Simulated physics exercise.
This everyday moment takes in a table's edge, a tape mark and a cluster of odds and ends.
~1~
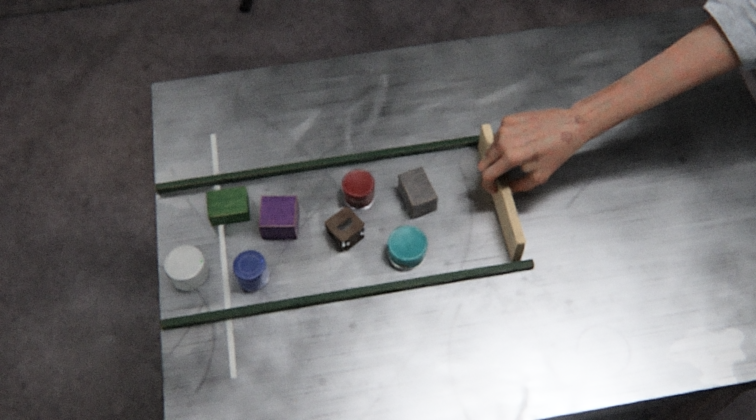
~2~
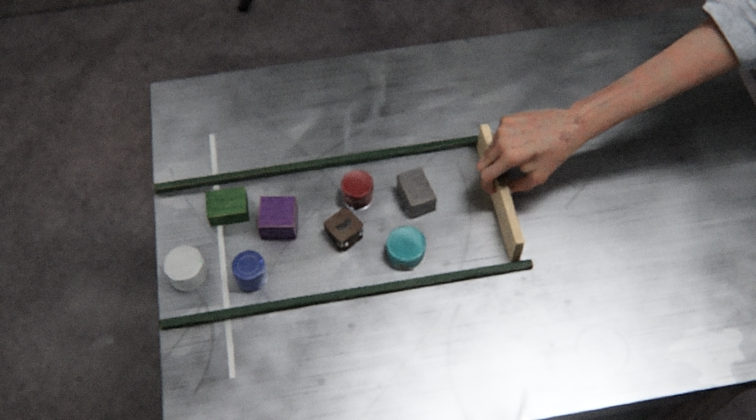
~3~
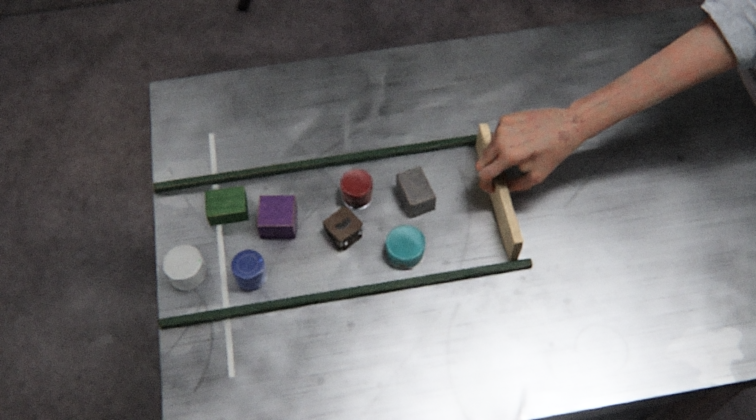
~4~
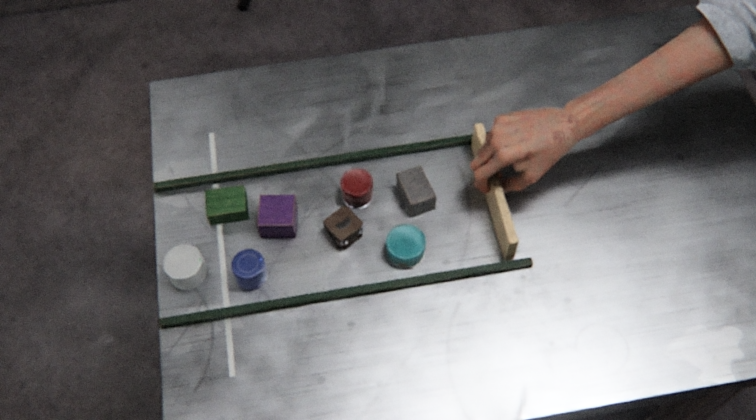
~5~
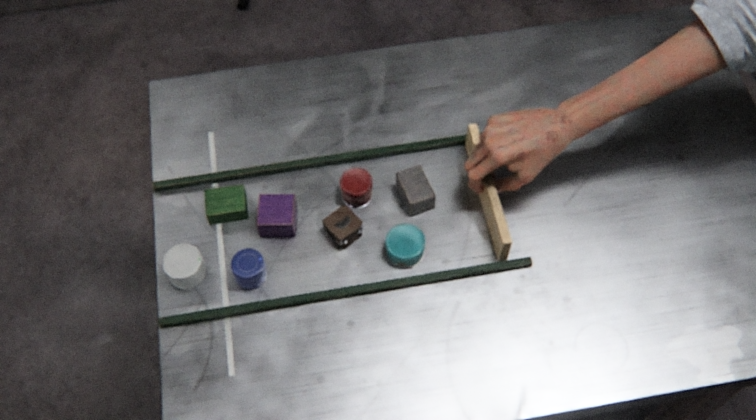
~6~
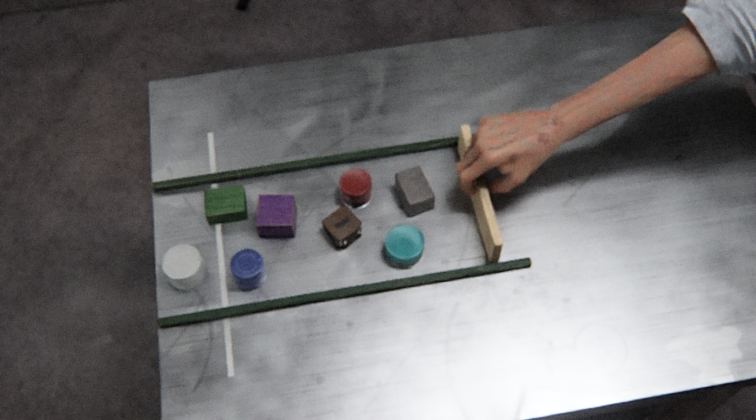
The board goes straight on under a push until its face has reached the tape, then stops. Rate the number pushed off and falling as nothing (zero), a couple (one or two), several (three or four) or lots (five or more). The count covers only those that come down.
It is a couple.
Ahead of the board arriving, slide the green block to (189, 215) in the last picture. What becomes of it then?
Well, this time it drops away.
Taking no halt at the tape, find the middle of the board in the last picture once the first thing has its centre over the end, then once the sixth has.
First about (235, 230), next about (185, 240).
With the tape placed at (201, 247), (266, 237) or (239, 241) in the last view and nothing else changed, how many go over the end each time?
Counts per try: 4; 0; 0.
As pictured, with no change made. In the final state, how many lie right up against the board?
At rest, 2 are in contact.
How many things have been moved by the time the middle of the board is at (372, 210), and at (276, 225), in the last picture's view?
One spot: 4. Other spot: 7.
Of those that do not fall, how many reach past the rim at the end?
The number would be 2.
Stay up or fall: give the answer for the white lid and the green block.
White lid: Falls off; green block: Falls off.
Early on, none off yet; white lid at rest near (184, 267); green block at rest near (226, 205); blue lid at rest near (249, 270).
A while later, none off yet; white lid at rest near (184, 267); green block travelled a little near (215, 208); blue lid at rest near (249, 270).
Further along, none off yet; white lid moving near (175, 266); green block travelled about its own width near (176, 204); blue lid travelled about its own width near (205, 279).
Finally, the number that fall off is one or two; lost, green block and white lid.
